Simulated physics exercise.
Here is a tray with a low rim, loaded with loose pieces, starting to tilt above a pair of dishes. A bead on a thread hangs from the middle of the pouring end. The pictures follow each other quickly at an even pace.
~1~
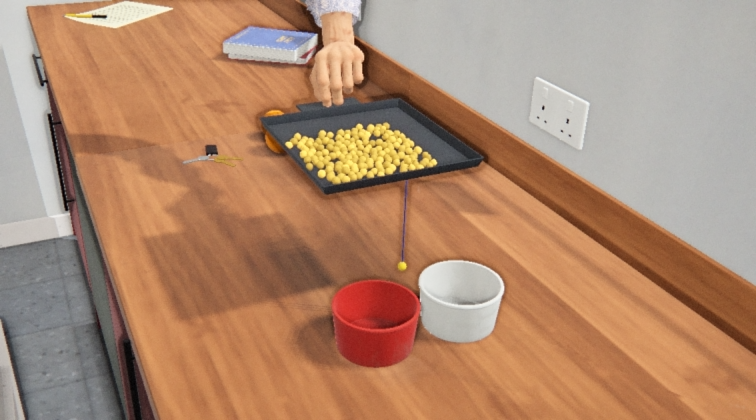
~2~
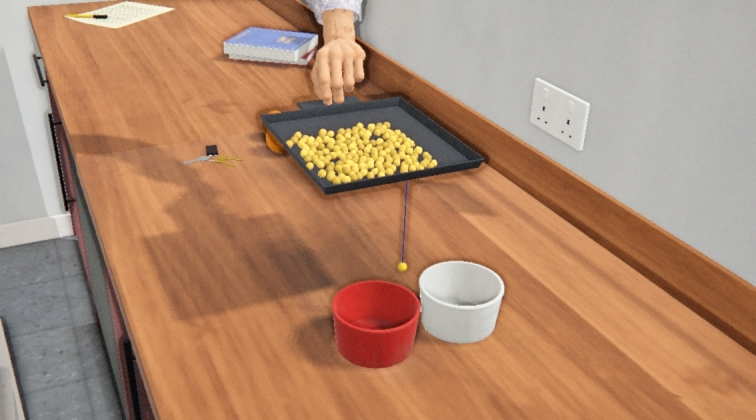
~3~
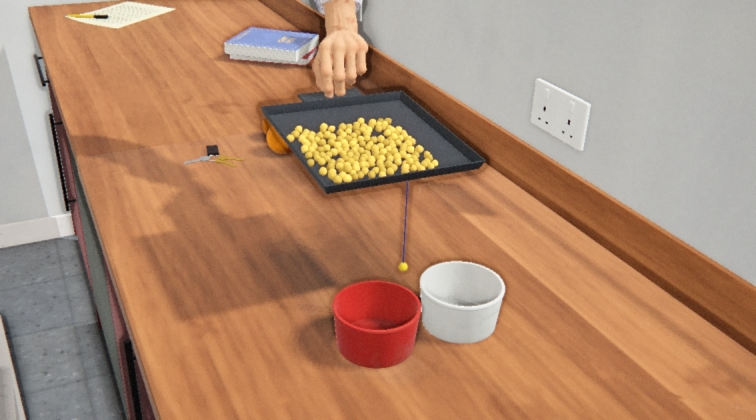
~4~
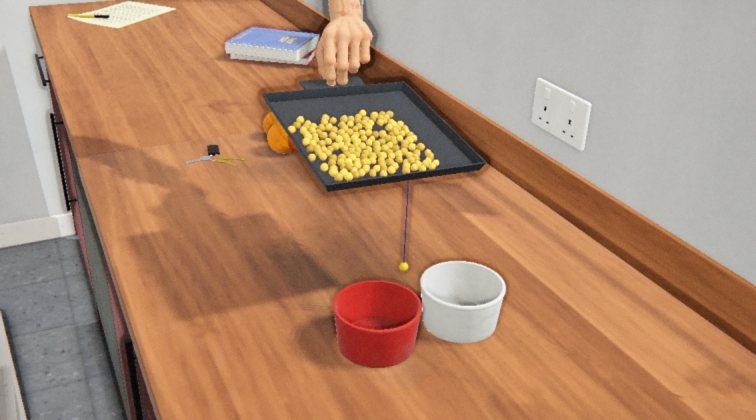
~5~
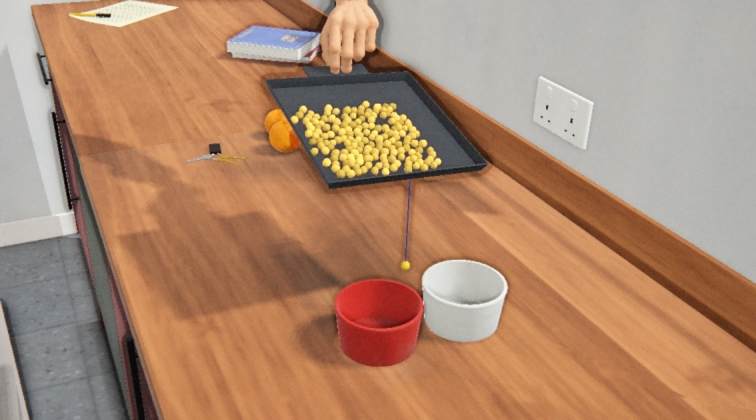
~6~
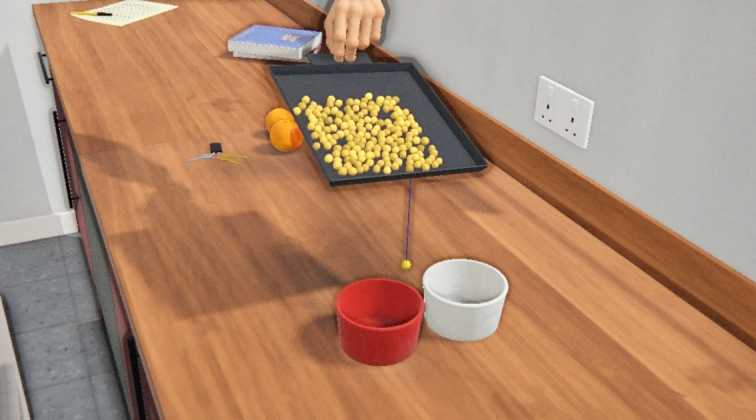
A hand slowly tilting a dark tray of yellow balls above a red dish and a white dish on a wooden counter.
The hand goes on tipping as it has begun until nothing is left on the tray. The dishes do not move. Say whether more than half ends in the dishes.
They take over half between them.
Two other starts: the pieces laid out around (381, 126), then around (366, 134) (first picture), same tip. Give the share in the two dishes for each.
Roughly 70 per cent, and 70 per cent.
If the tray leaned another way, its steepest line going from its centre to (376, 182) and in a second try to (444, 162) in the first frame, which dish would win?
First left, then the right-hand dish.
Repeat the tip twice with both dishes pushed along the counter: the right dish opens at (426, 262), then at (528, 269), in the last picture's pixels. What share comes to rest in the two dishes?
Roughly 20 per cent, and 60 per cent.
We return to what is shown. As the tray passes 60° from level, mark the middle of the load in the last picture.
At about (411, 151).
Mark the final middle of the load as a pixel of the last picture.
Near (468, 313).
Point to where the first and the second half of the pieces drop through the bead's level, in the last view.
The first part at (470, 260); the rest at (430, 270).
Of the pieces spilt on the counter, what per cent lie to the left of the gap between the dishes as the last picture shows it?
Roughly 10 in a hundred.
Soon after the last picture, tray tipped steeply; nearly all on the tray; a stray few in the air.
A little later, tray tipped right over; most on the tray; a small part in the right dish; a stray few outside both; a small part in the air.
Later still, tray tipped past a quarter turn; a small part in the left dish; about half in the right dish; about a third outside both.
At rest, tray tipped past a quarter turn; a small part in the left dish; about half in the right dish; about a third outside both.
